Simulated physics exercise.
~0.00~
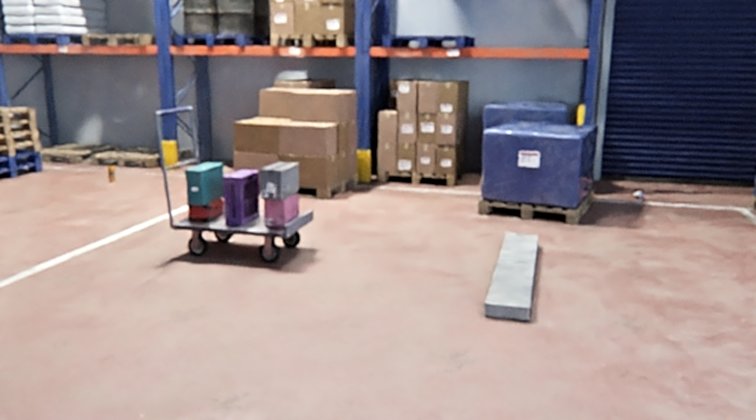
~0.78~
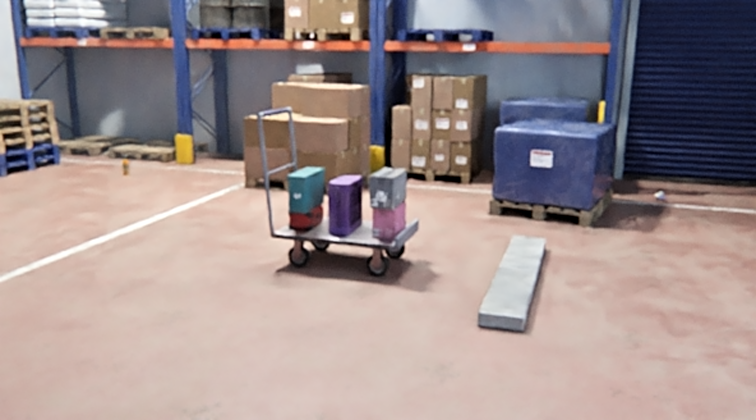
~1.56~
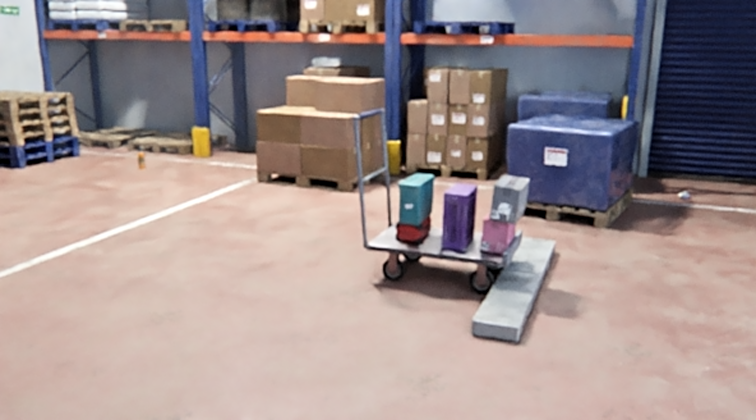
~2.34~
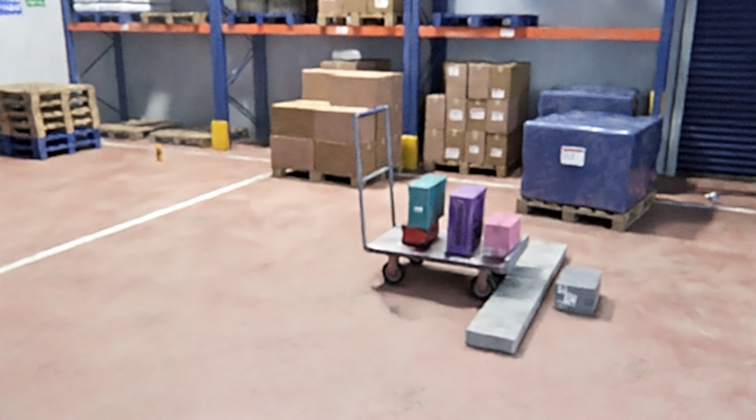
A flat trolley with a tall push handle at its left end stands on the reddish floor of a warehouse, seen from slightly above, with stacked cartons, a blue-wrapped pallet and racking behind. It carries a teal tote on a red case at the left, a purple crate in the middle, and a grey parcel on a pink carton at the right. The trolley rolls right towards a grey beam and stops against it. The grey parcel slides off the pink carton and lands on the floor beyond the beam, while the other pieces stay aboard.
